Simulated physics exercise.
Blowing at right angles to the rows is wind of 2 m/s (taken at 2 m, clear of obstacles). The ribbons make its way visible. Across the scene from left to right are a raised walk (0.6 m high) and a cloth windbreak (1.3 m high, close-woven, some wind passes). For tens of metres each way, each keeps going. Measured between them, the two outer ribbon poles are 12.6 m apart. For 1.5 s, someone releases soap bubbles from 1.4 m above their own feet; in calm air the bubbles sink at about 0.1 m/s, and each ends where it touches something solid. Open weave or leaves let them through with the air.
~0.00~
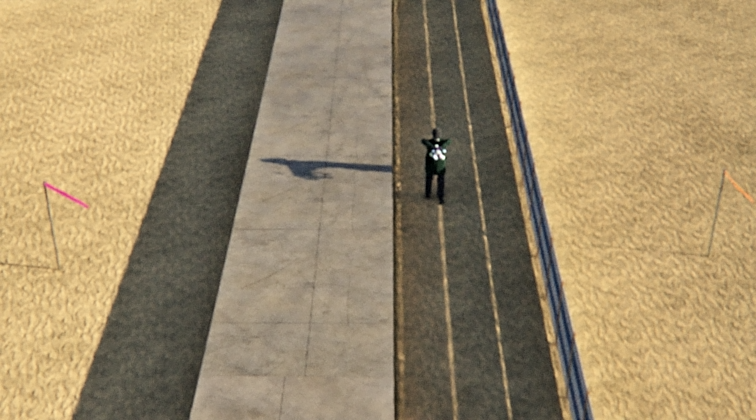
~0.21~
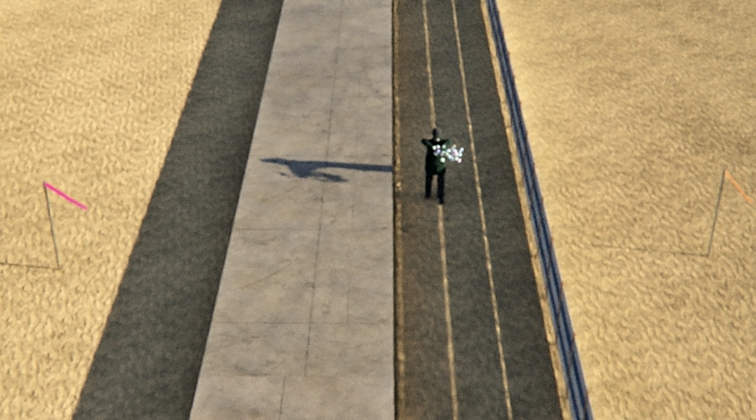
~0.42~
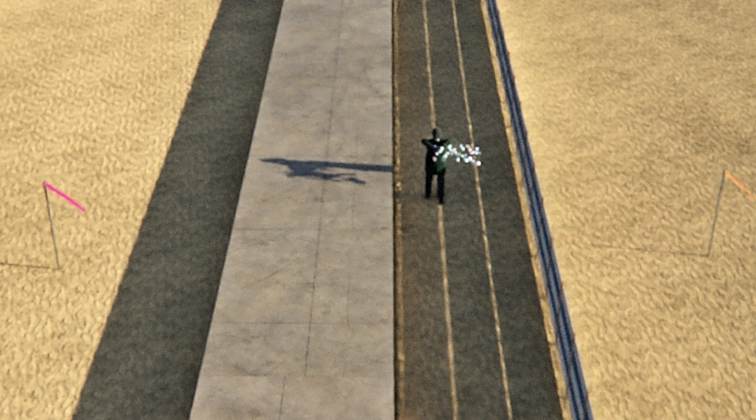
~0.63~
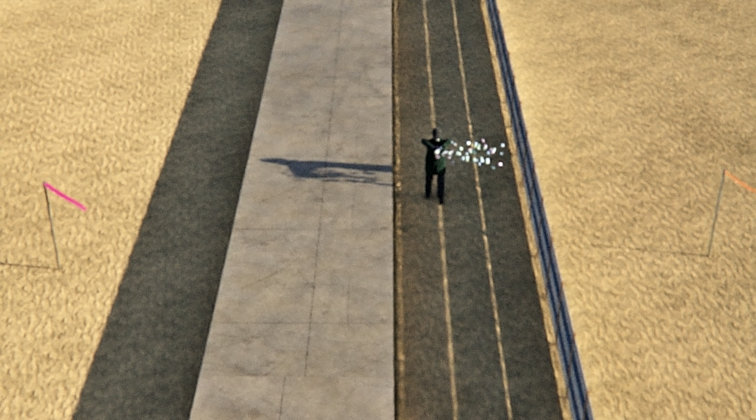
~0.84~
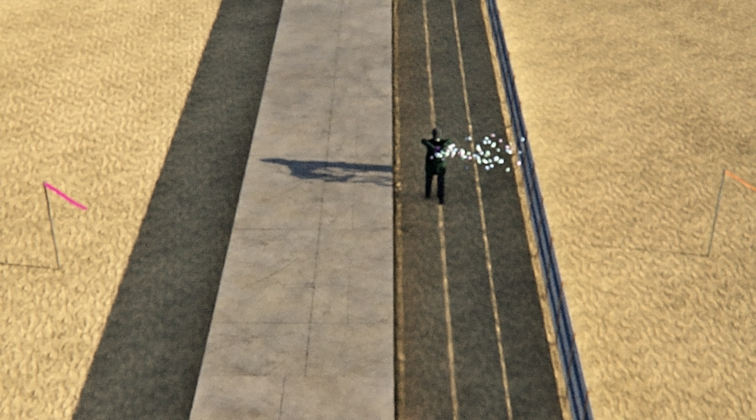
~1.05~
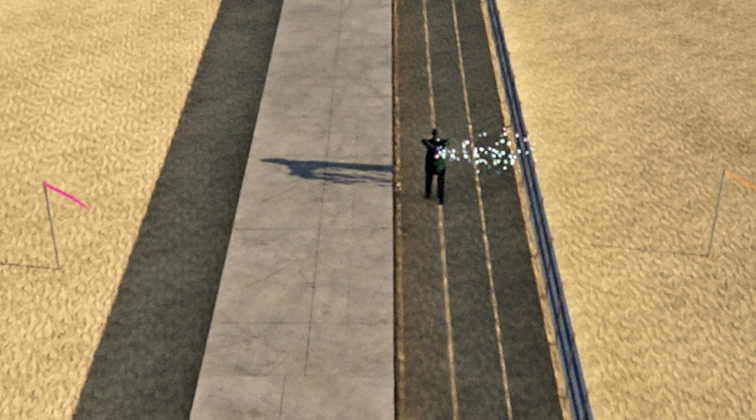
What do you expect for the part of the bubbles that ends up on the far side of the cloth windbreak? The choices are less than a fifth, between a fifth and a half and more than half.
Beyond the cloth windbreak at the end: Over half.
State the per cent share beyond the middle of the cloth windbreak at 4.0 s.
Share: Around 95 percent.
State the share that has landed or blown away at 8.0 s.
Result: Near 15 % no longer aloft.
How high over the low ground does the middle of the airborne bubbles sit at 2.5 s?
The middle sits roughly 1.4 m above the low ground.
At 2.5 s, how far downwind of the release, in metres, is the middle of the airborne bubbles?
Roughly 2.5 m.
After 2.5 s, 0 % is no longer flying here, and 72 % is beyond the cloth windbreak; the middle of what still flies is 1.5 m above the low ground, near (556, 149).
After 4.0 s, 4 % is no longer flying here, and 93 % is beyond the cloth windbreak; the middle of what still flies is 1.5 m above the low ground, near (655, 150).
After 8.0 s, 16 % is no longer flying here, and 94 % is beyond the cloth windbreak.
After 20.0 s, 78 % is no longer flying here, and 94 % is beyond the cloth windbreak.
After 45.0 s, 100 % is no longer flying here, and 94 % is beyond the cloth windbreak.
